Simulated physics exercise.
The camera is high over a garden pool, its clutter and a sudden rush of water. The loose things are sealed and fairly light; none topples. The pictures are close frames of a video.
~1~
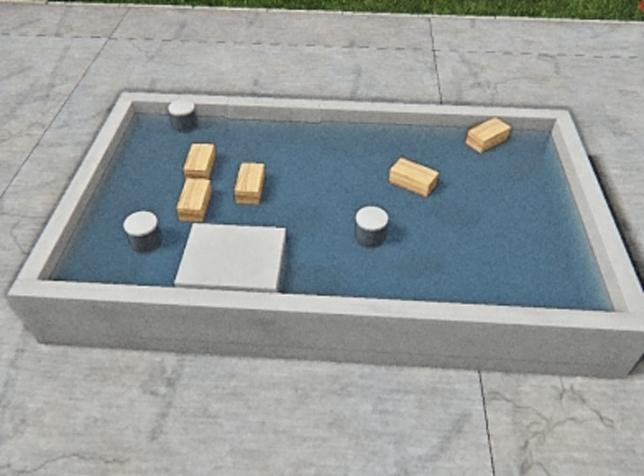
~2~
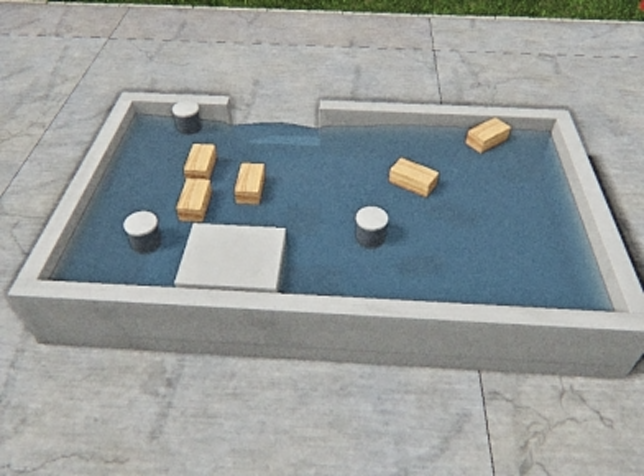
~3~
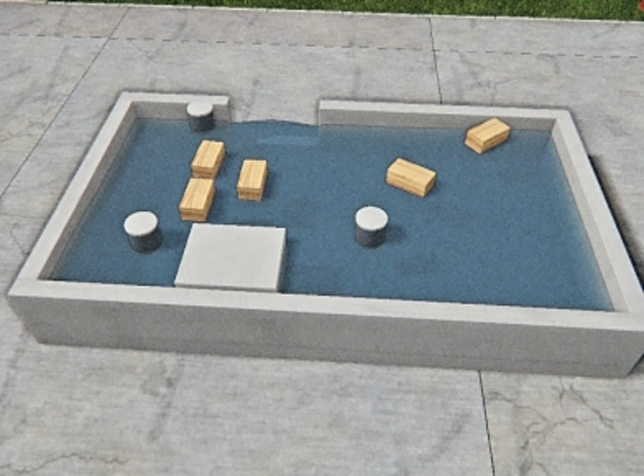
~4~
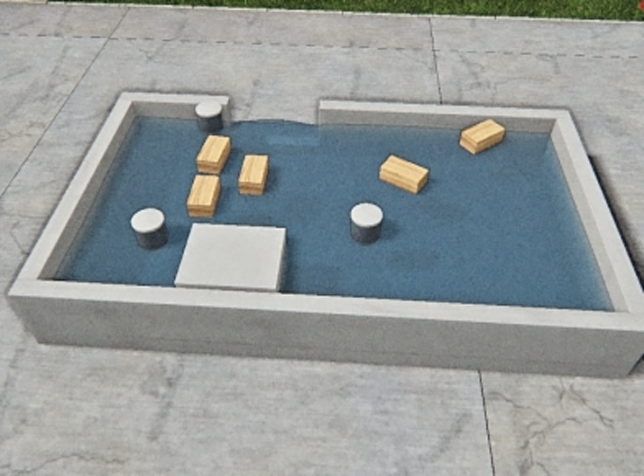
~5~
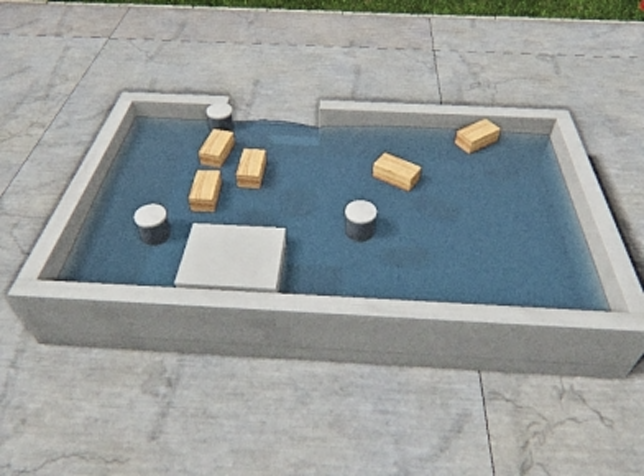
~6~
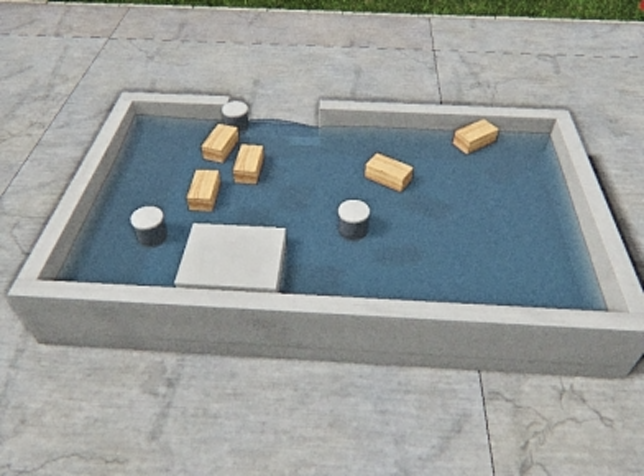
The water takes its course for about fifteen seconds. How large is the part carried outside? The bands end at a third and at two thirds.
Share: At least two thirds.
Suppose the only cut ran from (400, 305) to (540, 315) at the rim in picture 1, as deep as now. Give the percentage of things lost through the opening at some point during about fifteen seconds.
Close to 40 %.
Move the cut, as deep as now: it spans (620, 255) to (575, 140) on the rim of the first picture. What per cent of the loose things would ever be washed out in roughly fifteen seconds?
Some 40 per cent.
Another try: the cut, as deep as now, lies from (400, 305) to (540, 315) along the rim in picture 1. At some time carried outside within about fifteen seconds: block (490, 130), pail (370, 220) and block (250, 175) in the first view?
In that order: No, washed out, out.
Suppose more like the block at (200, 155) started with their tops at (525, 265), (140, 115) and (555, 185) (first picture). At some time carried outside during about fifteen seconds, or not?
In turn: No, out, no.
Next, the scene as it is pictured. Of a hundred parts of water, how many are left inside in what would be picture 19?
Roughly 68 per cent.
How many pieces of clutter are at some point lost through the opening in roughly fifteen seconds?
That makes 6.
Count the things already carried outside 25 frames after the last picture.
5 of them.
A moment on, 1 of 8 are out; 7 afloat.
Next, 3 of 8 are out; 5 afloat.
Later, 5 of 8 are out; 3 afloat.
In the end, 6 of 8 are out; 2 afloat.
